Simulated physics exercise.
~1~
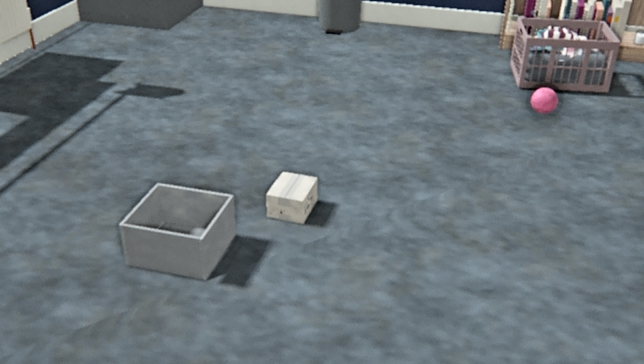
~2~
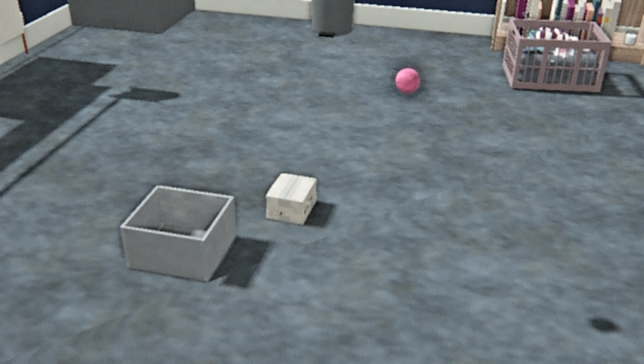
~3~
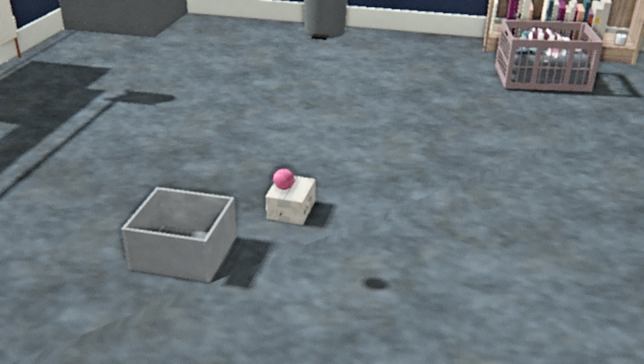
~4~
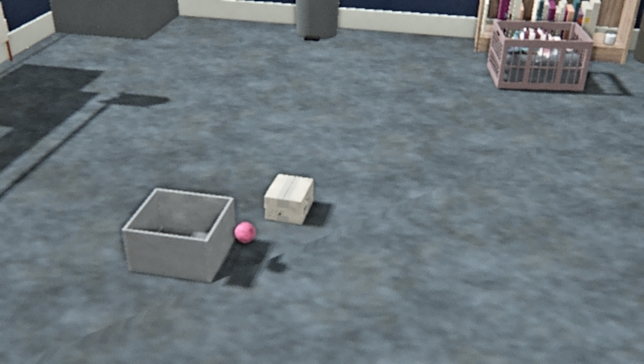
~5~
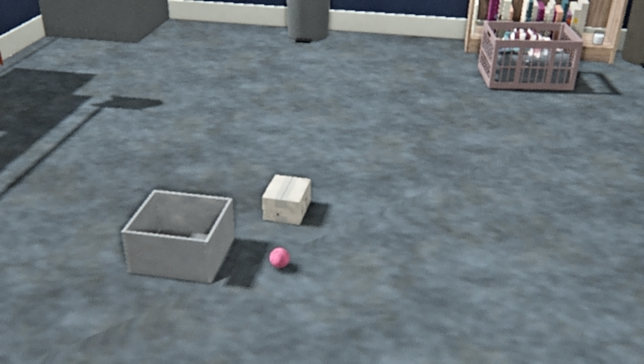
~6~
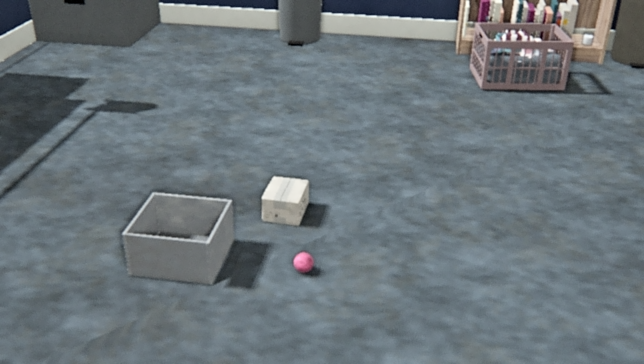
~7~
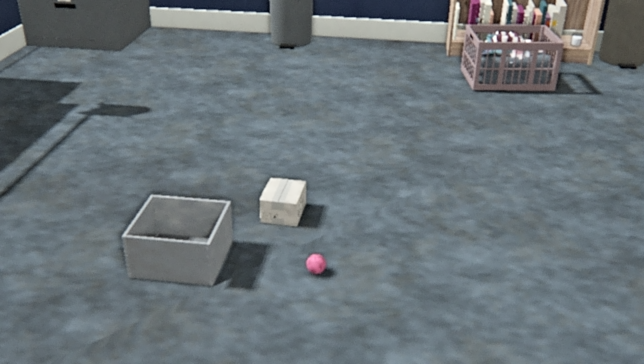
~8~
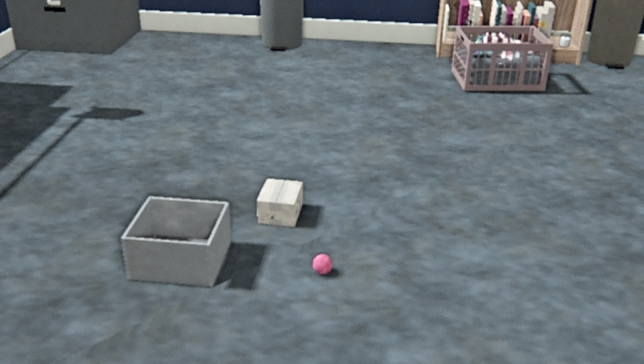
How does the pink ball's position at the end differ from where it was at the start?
At the start the pink ball was at the upper right, just below the slatted basket. By the end it was much lower and further left, on the floor in front of the white parcel and to the right of the open grey box.
